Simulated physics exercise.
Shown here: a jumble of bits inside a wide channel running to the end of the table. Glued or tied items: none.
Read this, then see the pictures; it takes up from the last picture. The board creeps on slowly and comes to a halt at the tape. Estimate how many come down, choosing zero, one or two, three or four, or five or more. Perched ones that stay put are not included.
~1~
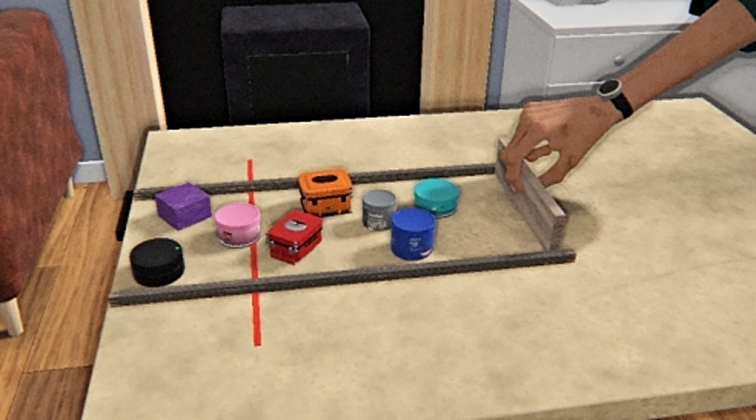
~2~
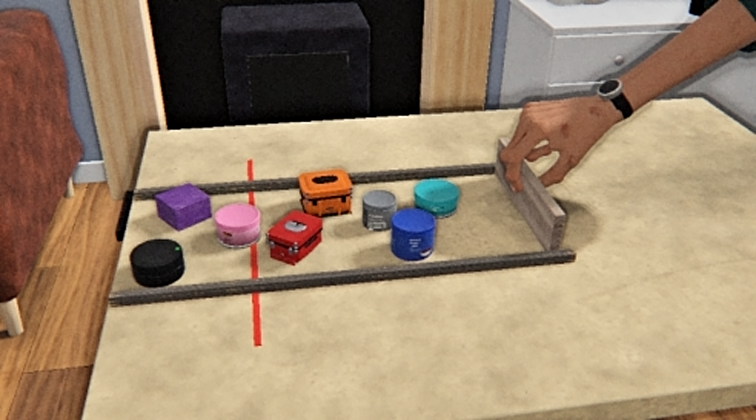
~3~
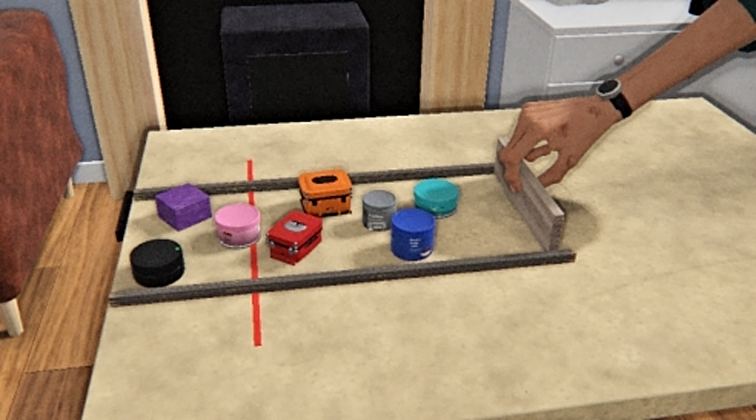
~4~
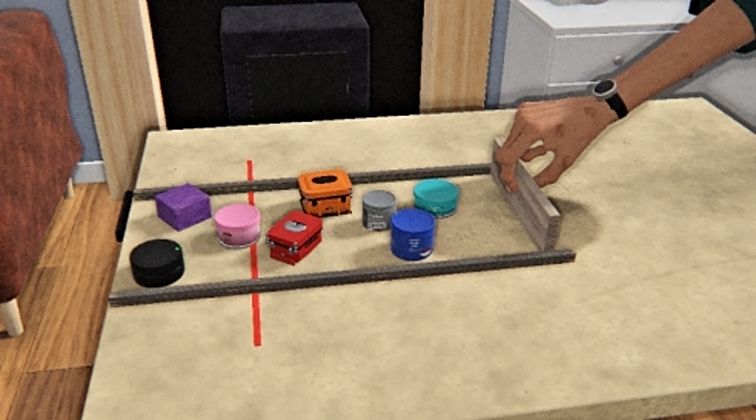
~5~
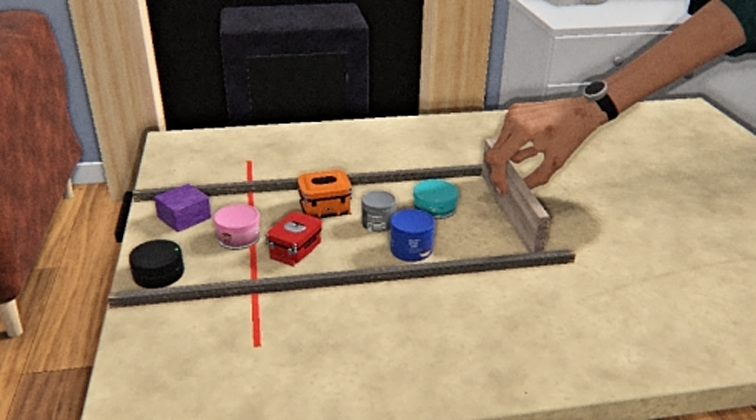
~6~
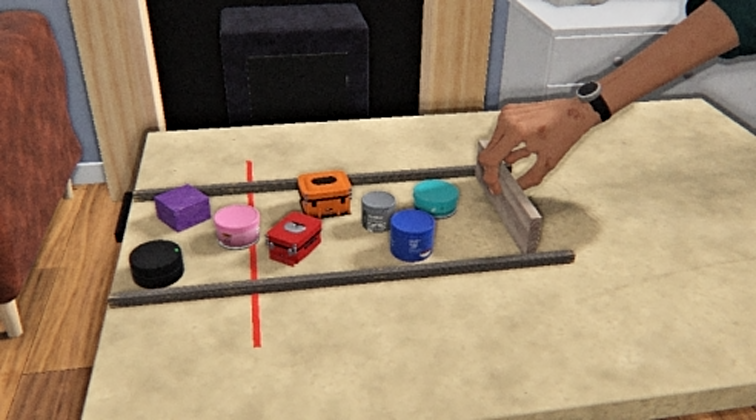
Well, nothing drops off the table this time.
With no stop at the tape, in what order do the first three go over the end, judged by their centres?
Listed earliest first, they are the black lid, then the pink tin, then the purple block.
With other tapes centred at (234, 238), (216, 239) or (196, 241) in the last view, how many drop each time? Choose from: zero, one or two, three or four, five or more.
So in that order I'd say zero; one or two; either one or two.
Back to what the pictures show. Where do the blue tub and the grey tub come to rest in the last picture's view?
You'll find the blue tub at roughly (225, 262) and the grey tub at roughly (234, 241).
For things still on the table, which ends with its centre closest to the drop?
The foremost one is the black lid.
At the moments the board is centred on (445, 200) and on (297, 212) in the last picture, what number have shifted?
1 by the first point, 6 by the second.
A little later, none off yet; black lid at rest near (157, 264); purple block at rest near (183, 208); pink tin at rest near (238, 227).
Next, none off yet; black lid at rest near (157, 264); purple block at rest near (183, 208); pink tin shifted a little near (219, 229).
When it is over, the number that fall off is zero.
